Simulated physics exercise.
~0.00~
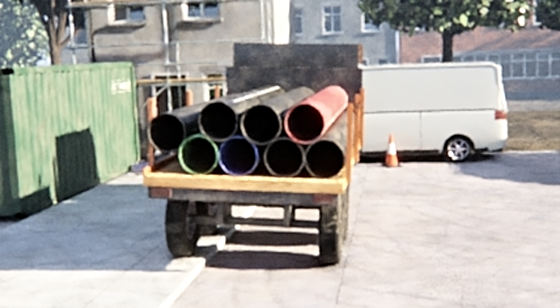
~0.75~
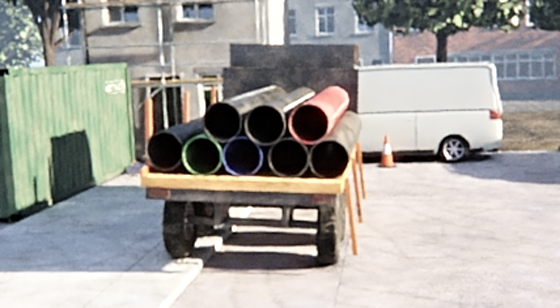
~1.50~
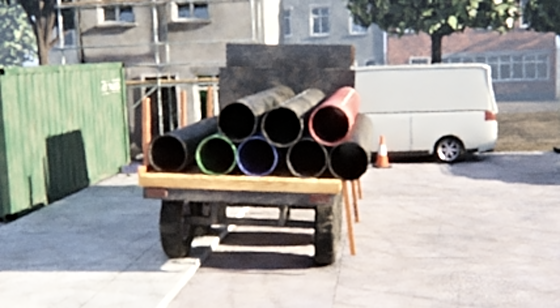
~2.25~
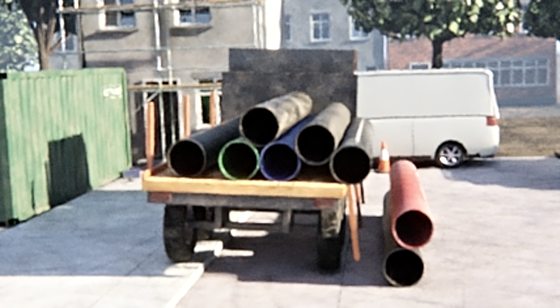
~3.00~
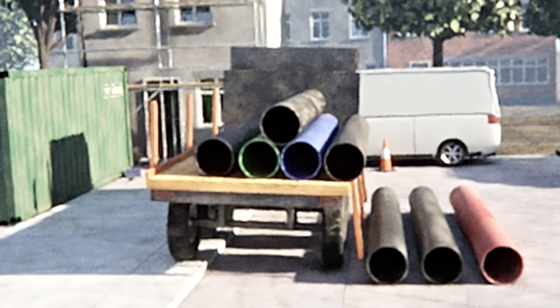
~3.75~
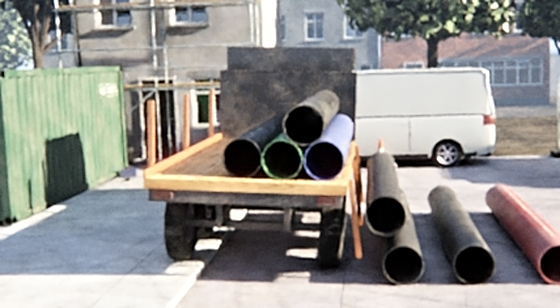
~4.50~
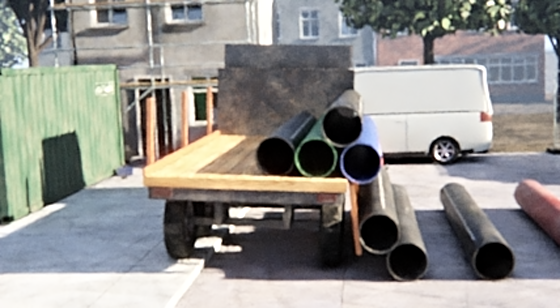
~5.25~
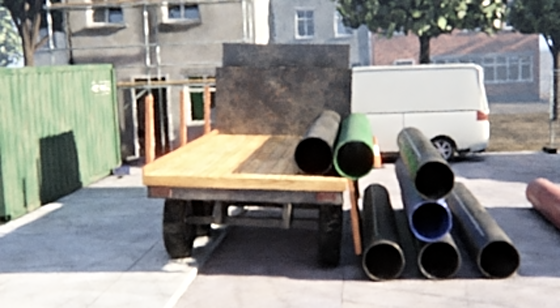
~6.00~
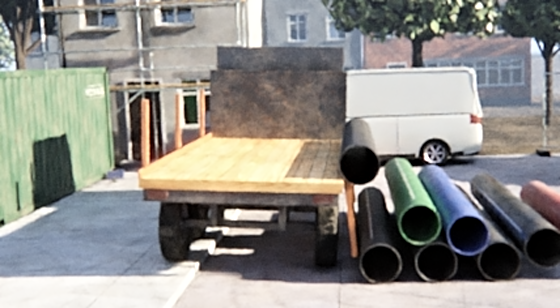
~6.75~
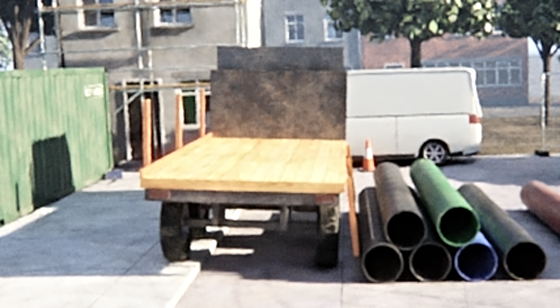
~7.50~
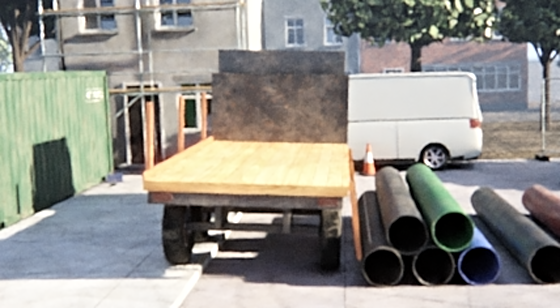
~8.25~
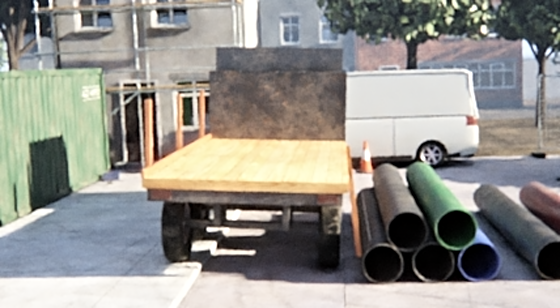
A flatbed lorry's right posts drop and its pipes roll off into a pile.
